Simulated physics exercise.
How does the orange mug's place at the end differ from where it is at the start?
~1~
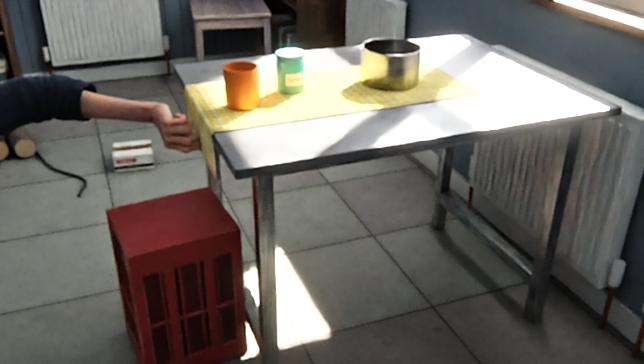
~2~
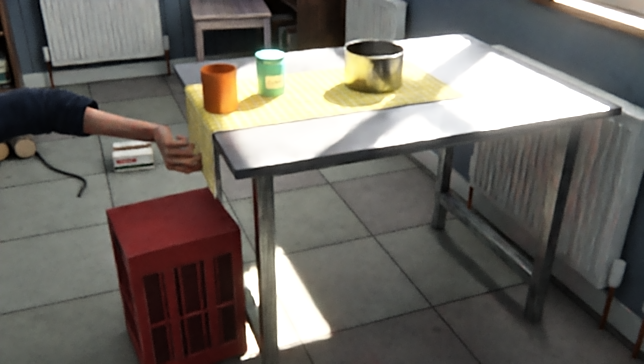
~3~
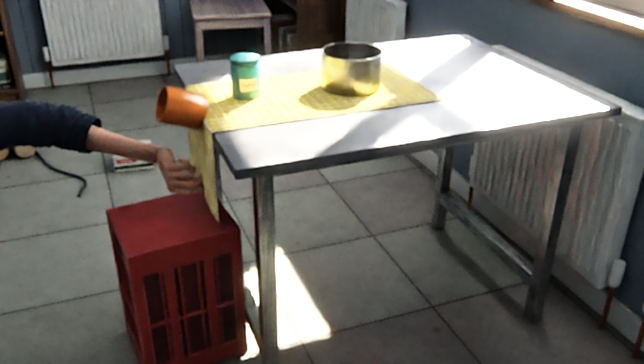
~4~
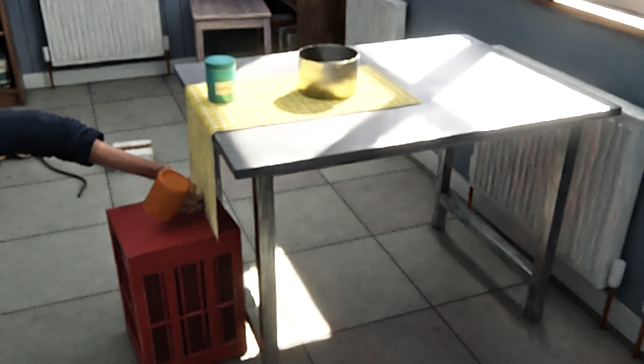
At the start the orange mug stands on the yellow cloth on the table, near its left end. By the end it is off the table, lower down and to the left, tilted by the hand at the top of the red crate.
